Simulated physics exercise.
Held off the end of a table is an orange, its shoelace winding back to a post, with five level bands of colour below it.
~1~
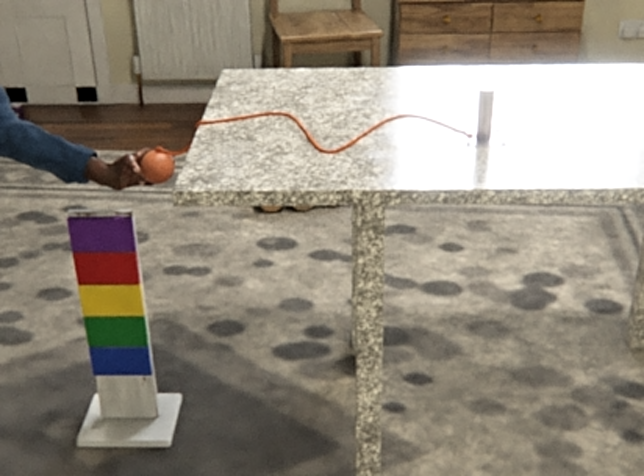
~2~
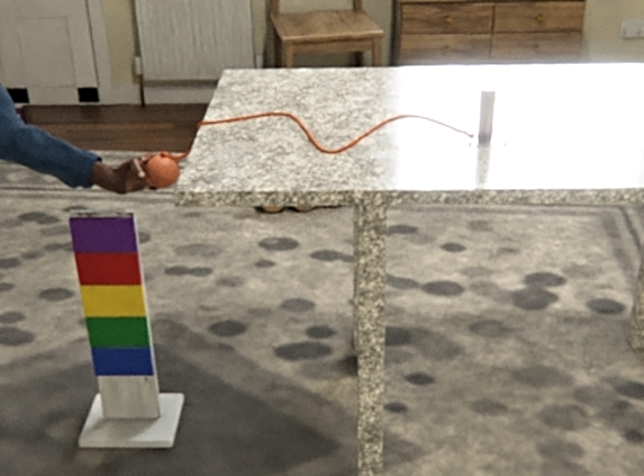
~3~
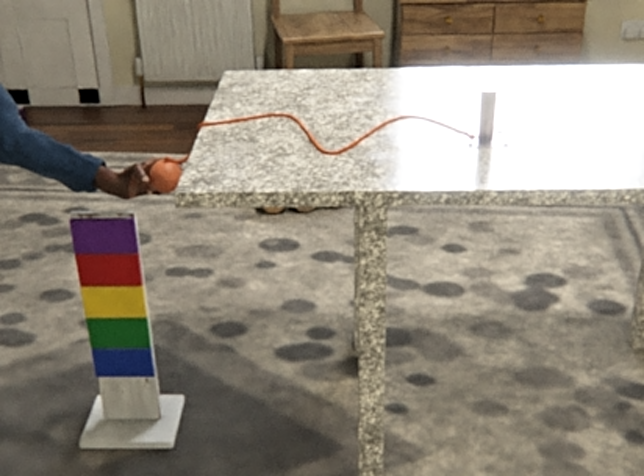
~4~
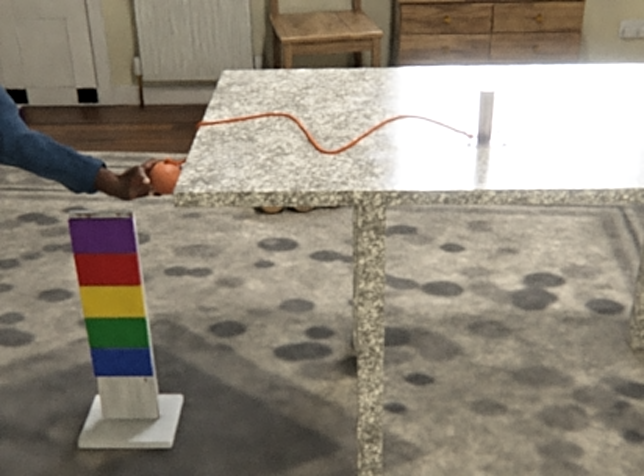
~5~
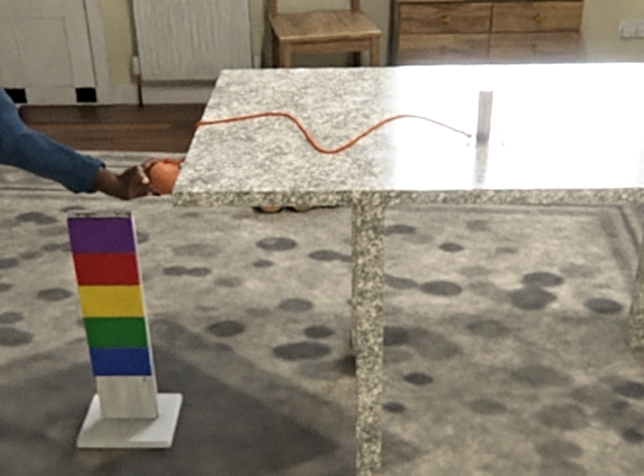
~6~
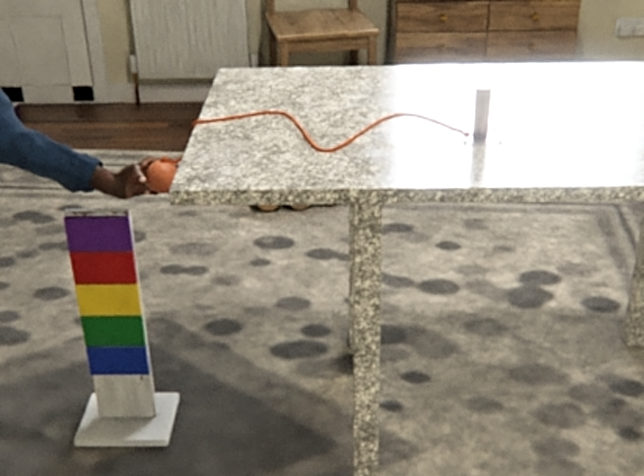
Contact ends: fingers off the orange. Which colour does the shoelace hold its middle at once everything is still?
The shoelace holds its middle at green.
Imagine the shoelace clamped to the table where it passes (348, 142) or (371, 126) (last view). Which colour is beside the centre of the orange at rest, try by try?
Each in turn comes out as red, yellow.
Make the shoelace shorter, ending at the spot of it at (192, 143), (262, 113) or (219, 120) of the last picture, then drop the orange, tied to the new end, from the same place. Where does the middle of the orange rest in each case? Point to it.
In turn, (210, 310) for the first, (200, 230) for the second and (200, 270) for the third.
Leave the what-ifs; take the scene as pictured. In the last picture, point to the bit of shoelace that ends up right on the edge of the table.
You'd find it at roughly (304, 133).
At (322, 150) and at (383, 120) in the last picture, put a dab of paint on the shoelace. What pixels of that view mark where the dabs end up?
They end up at (240, 128) and (346, 131).
Soon after, orange near (177, 282); level with red.
Then, orange near (228, 326); level with green.
Further on, orange near (207, 329); level with green.
At rest, orange near (214, 332); level with green. The green one.
